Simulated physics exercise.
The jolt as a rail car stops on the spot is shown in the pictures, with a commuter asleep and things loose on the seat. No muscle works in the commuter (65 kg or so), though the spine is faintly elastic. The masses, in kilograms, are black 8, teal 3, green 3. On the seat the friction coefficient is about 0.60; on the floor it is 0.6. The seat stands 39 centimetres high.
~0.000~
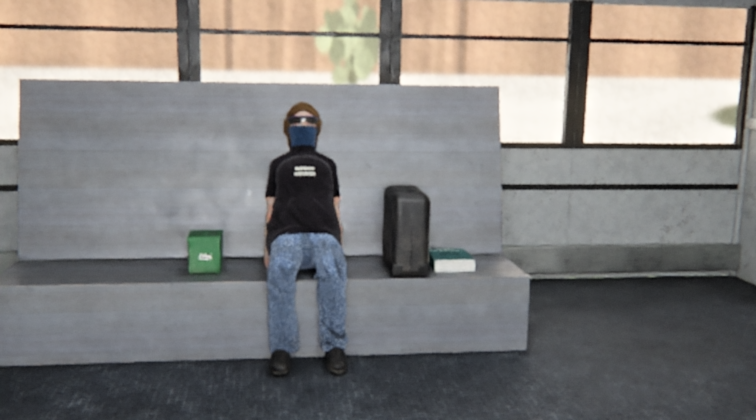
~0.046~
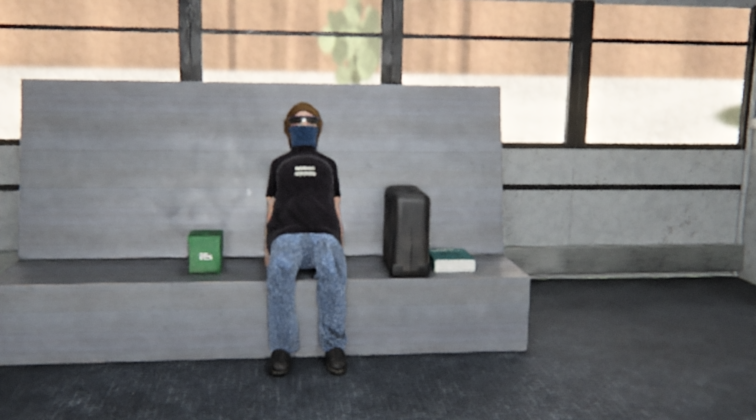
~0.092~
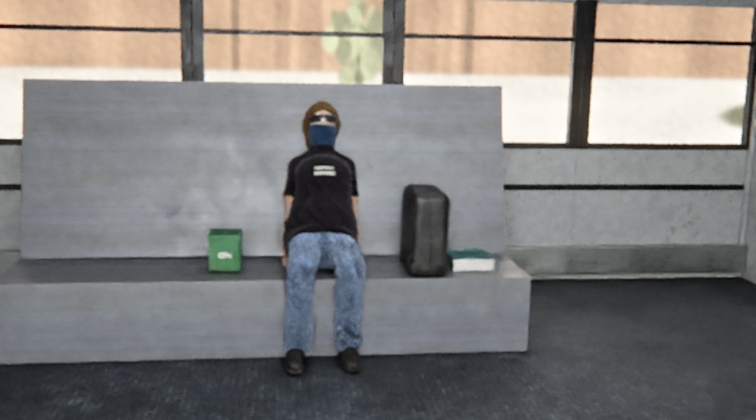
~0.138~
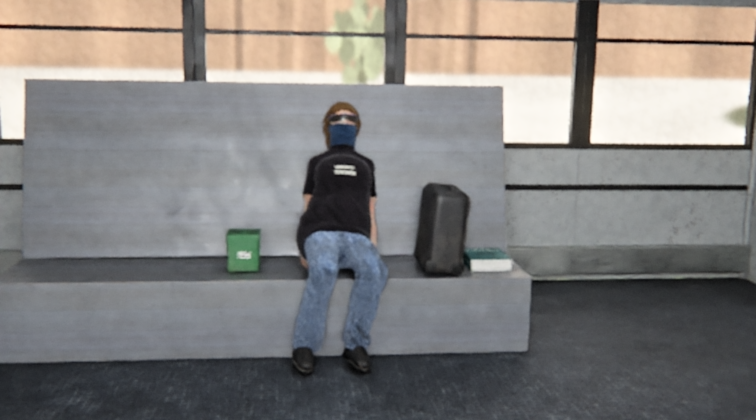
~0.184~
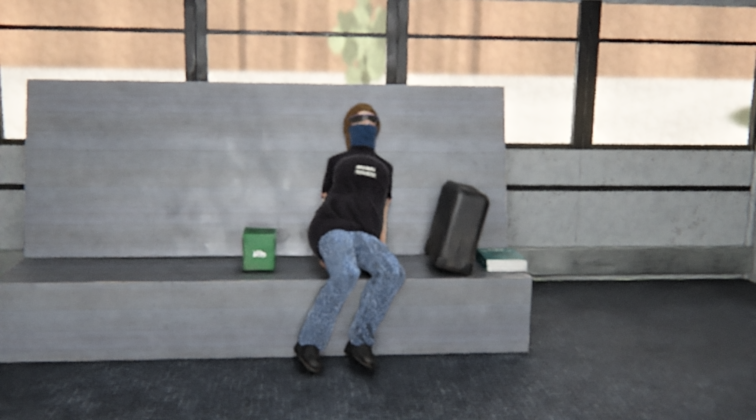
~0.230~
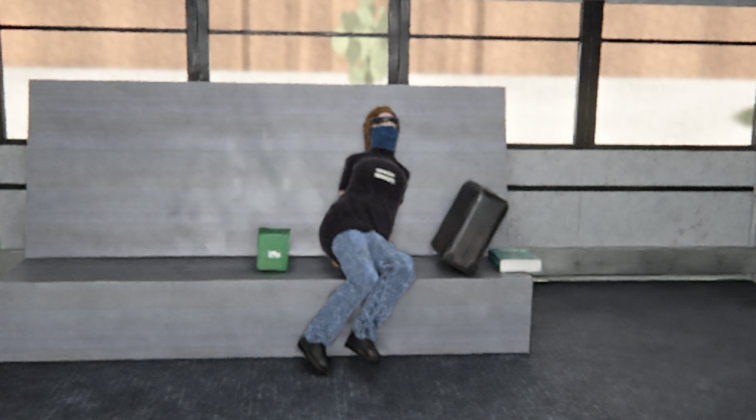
To begin with, a masked figure in a black shirt and jeans sits motionless on a gray bench between a green tub and a black case beside a teal folder. Then everything on the seat slides right, and the figure leans and twists rightward, arms trailing back, while the case tilts right.
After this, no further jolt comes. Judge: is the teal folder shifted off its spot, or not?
Shifted off.
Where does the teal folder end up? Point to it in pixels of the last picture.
In the last picture it ends at roughly (573, 329).
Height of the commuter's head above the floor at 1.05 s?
Roughly 50 cm above the floor.
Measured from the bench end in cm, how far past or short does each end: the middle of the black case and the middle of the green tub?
Black case: 10 cm past; green tub: 110 cm short.
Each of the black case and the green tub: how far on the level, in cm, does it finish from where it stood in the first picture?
Distances - black case 70, green tub 50.
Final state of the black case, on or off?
The black case: Lost.
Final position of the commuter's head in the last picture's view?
I'd expect it close to pixel (493, 249).
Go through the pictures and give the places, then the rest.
In the first picture, teal folder (449, 260), black case (406, 229), green tub (206, 252).
In the second picture, teal folder (450, 260), black case (406, 229), green tub (206, 252).
In the third picture, teal folder (468, 259), black case (424, 229), green tub (225, 251).
In the fourth picture, teal folder (485, 259), black case (442, 227), green tub (244, 250).
In the fifth picture, teal folder (501, 260), black case (456, 226), green tub (260, 249).
In the sixth picture, teal folder (514, 260), black case (469, 226), green tub (274, 249). Everything loose set off at about 2.4 m/s.
After 0.40 s the teal folder is 16 cm past the bench end, tilted 25°, near (548, 274) in the last picture's view.
After 0.65 s the teal folder is 32 cm past the bench end, tilted 0°, near (573, 329) in the last picture's view; the black case 5 cm past the bench end, tilted 90°.
After 1.05 s the teal folder is 32 cm past the bench end, tilted 0°, near (573, 329) in the last picture's view; the black case 14 cm past the bench end, tilted 160°.
When all is still (2.2 s), black case drops off; teal folder drops off; green tub stays on; commuter's hips keep to the seat.
